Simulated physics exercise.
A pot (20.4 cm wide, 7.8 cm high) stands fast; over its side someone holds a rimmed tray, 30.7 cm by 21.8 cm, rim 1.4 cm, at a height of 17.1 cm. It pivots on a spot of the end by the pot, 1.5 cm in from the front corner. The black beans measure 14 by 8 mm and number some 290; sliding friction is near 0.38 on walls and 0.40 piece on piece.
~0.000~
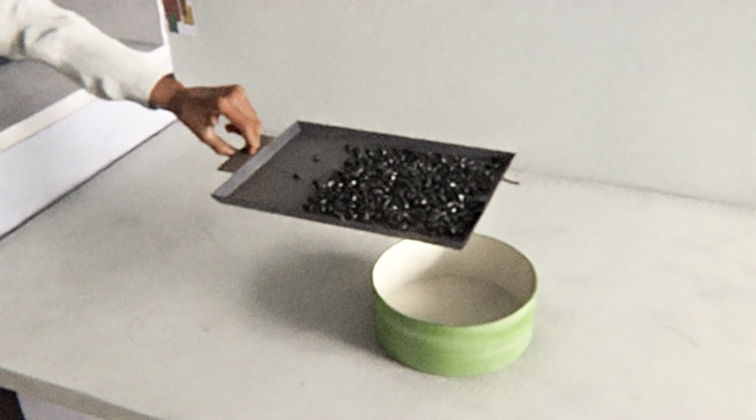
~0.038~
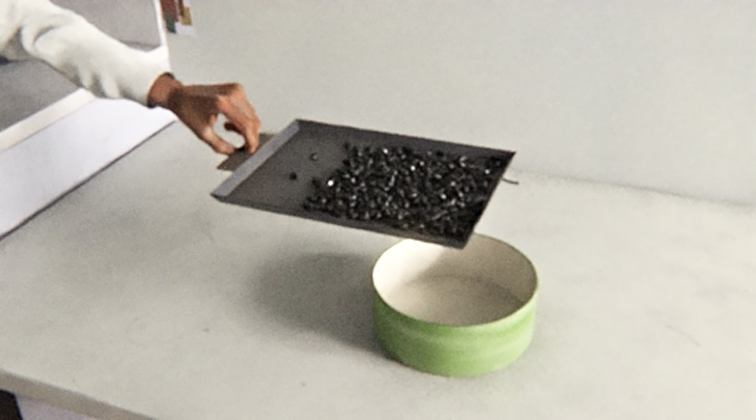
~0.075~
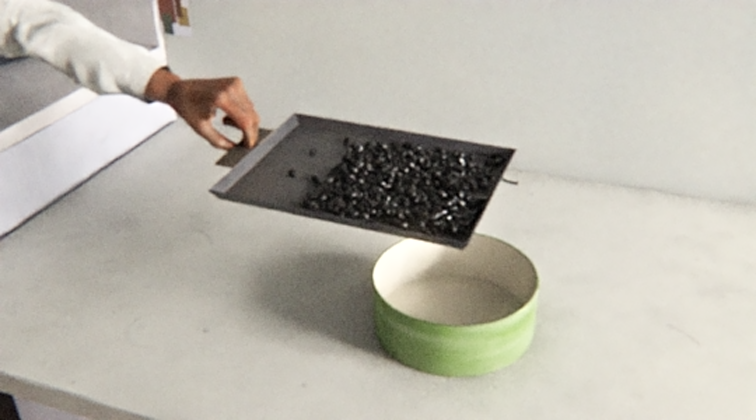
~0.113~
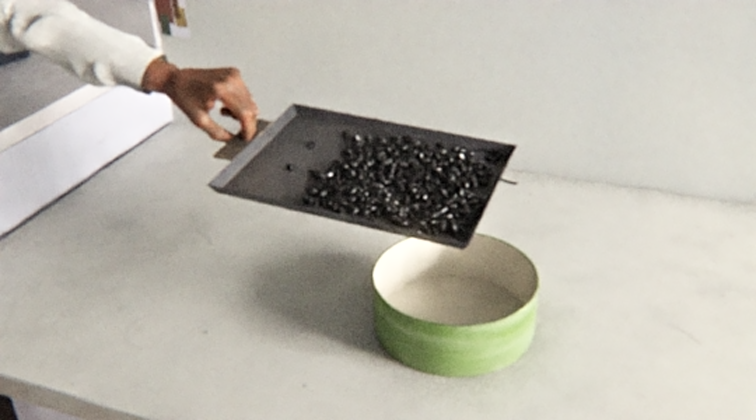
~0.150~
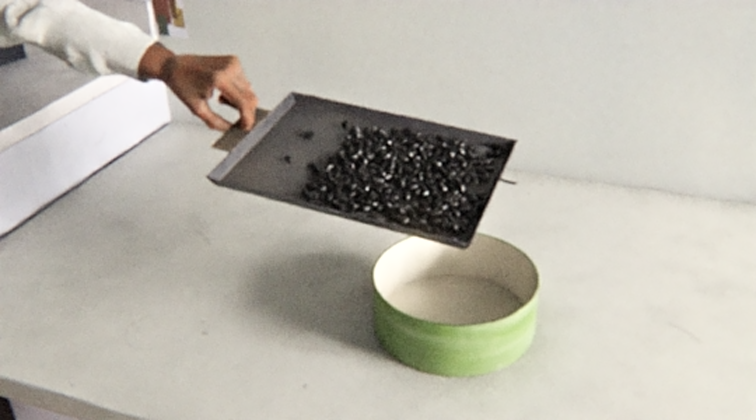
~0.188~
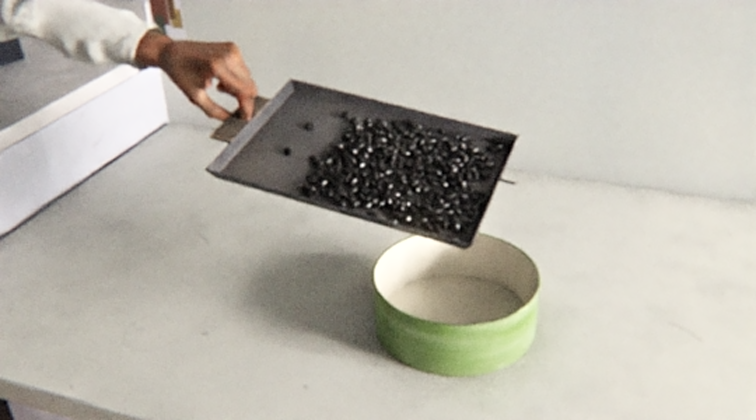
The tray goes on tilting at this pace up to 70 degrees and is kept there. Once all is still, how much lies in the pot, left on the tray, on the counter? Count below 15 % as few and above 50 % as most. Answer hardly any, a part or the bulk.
Pot: Hardly any, tray: Hardly any, counter: The bulk.
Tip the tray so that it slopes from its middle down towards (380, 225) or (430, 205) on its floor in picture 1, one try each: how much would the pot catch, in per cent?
About 0 and 20 per cent.
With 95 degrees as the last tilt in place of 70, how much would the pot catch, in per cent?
It would be near 0 per cent.
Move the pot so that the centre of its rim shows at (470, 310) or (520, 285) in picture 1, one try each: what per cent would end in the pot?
About 95 and 30 per cent.
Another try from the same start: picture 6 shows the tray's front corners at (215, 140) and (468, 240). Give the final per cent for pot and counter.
Pot 0, counter 100.
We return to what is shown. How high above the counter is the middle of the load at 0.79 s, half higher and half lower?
About 20 cm.
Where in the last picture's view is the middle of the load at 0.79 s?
At about (468, 216).
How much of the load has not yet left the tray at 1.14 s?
Roughly 5 per cent.
Then, at 0.55 s, tilt 39 degrees; the tray holds 100 %, the pot 0 %.
Then, at 0.79 s, tilt 59 degrees; the tray holds 70 %, the pot 0 %.
After 1.14 s, tilt 70 degrees; the tray holds 5 %, the pot 0 %.
In the end, at 2.2 s, pot 0 %, tray 0 %, counter 100 %.
